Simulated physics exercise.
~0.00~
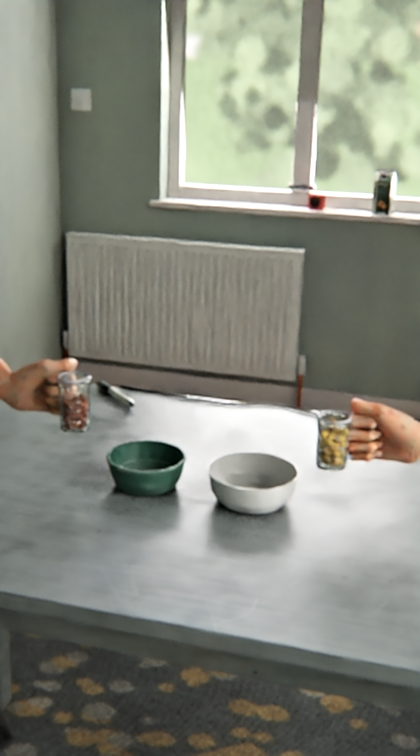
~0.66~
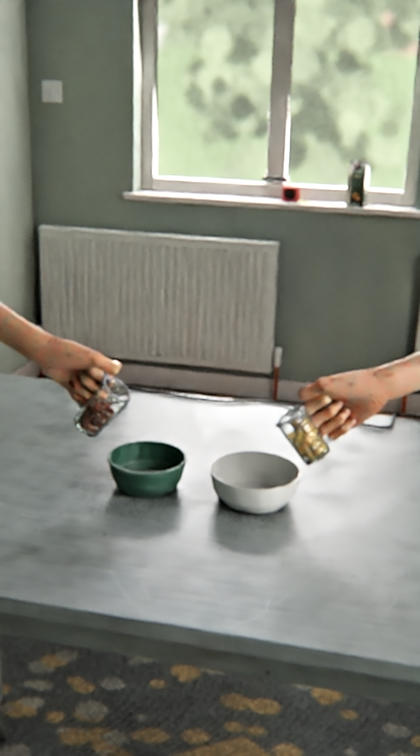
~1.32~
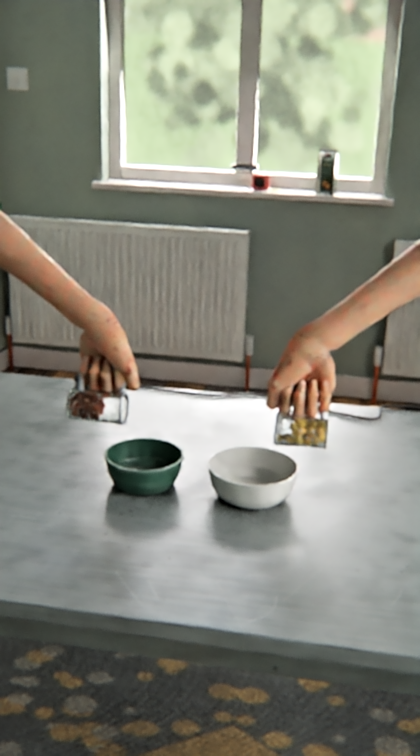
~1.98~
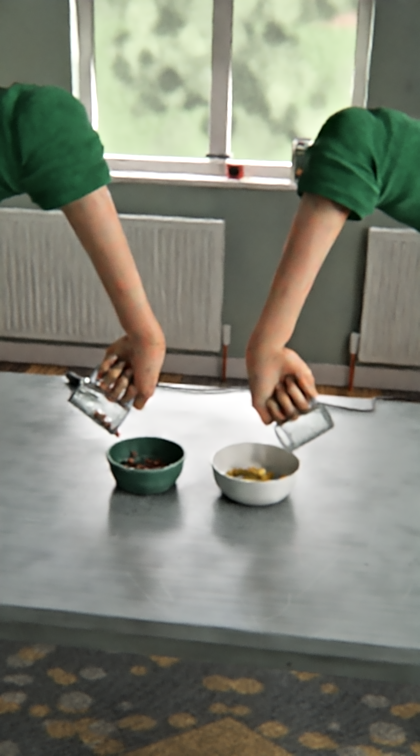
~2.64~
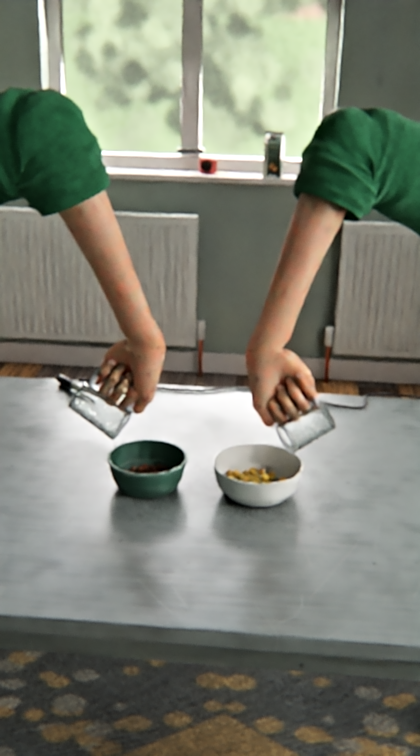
Two hands, one at each side, hold clear glass cups above a grey table, seen from slightly above in a green-walled room with a white radiator and window behind. The left cup holds reddish-brown pieces and the right one yellow pieces, with a green dish and a white dish between them. As the view drifts slightly sideways, both hands move inward and tip the cups onto their sides. Green-sleeved arms then turn them further over, and the pieces drop into the dishes. Finally, both cups are empty, with everything in the dishes and nothing spilled.
